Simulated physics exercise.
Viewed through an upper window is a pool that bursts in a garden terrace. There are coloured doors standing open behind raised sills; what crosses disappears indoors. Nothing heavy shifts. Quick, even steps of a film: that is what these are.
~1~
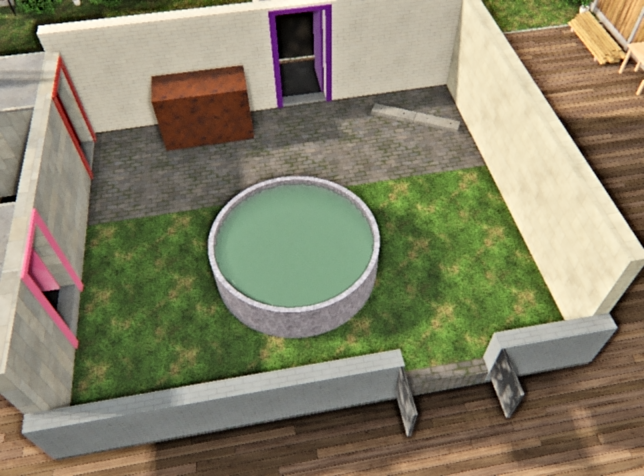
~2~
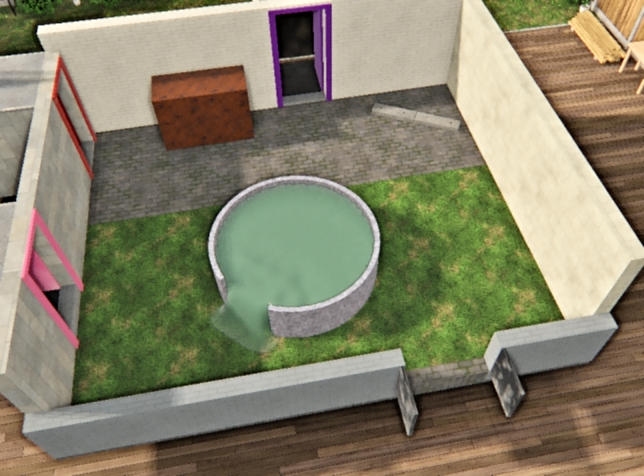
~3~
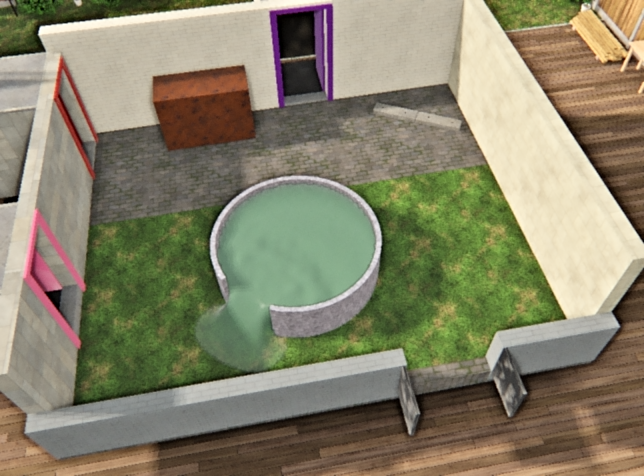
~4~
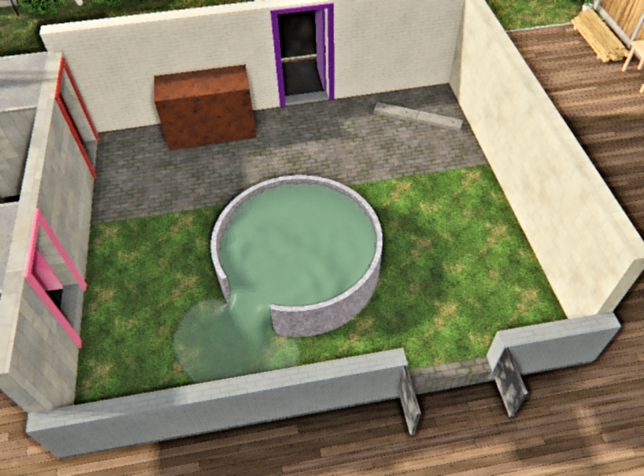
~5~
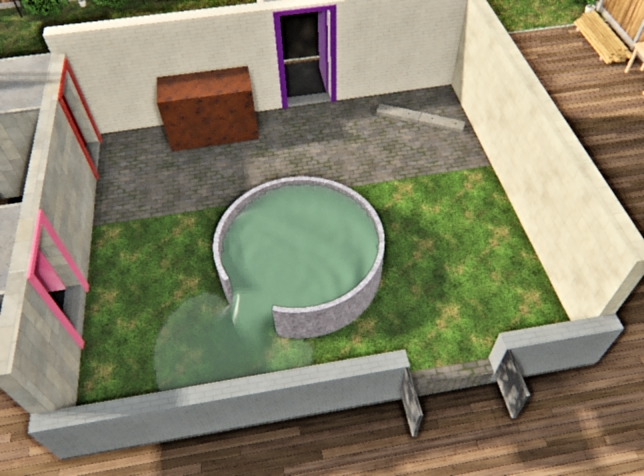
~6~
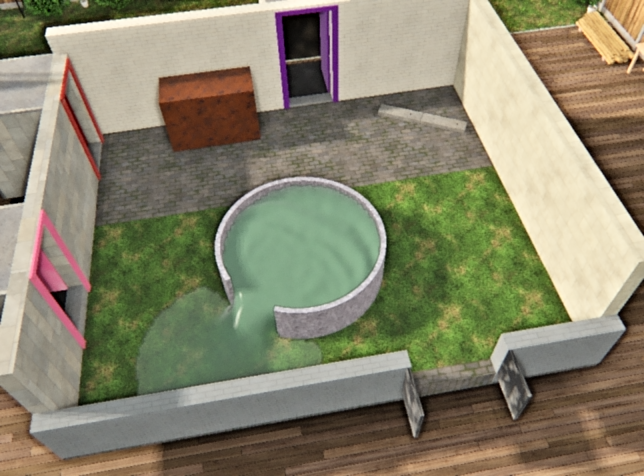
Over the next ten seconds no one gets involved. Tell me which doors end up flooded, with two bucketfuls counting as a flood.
Here is how it goes: The purple door escapes flooding; the red door ends up flooded; the pink door escapes flooding.
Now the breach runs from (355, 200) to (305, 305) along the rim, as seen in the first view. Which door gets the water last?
Last in line is the red door.
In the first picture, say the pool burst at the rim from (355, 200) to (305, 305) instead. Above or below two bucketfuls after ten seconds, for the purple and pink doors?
Looking at each: The purple door admits more, while the pink door admits less.
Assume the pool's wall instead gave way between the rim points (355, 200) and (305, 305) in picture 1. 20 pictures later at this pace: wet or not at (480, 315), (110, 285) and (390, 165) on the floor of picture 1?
Point one reached; point two not reached; point three reached.
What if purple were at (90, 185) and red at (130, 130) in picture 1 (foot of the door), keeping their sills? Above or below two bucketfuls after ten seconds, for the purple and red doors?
Lab note - purple door over limit, red door over limit.
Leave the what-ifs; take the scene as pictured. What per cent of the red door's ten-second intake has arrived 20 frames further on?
Around 0 in a hundred.
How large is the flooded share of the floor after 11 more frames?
My estimate is near 20 per cent.
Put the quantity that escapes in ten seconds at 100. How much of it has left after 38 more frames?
Close to 20 out of every hundred.
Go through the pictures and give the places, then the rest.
In the first frame, still water in the pool at (294, 241).
In the second frame, water pours out at (247, 313) and has run to (266, 348).
In the third frame, water pours out at (249, 314) and has run to (201, 334).
In the fourth frame, water pours out at (250, 314) and has run to (195, 376).
In the fifth frame, water pours out at (252, 315) and has run to a hidden place.
In the sixth frame, water pours out at (254, 314) and has run to a hidden place.
A moment on, water covers 15 % of the floor; the purple door not reached, the red door not reached, the pink door not reached.
Next, water covers 20 % of the floor; the purple door not reached, the red door not reached, the pink door wet at the sill, nothing in.
Then, water covers 35 % of the floor; the purple door not reached, the red door not reached, the pink door wet at the sill, nothing in.
Later, water covers 60 % of the floor; the purple door not reached, the red door under two buckets in, the pink door wet at the sill, nothing in.
In the end, water covers 90 % of the floor; the purple door wet at the sill, nothing in, the red door far over two buckets in, the pink door wet at the sill, nothing in.
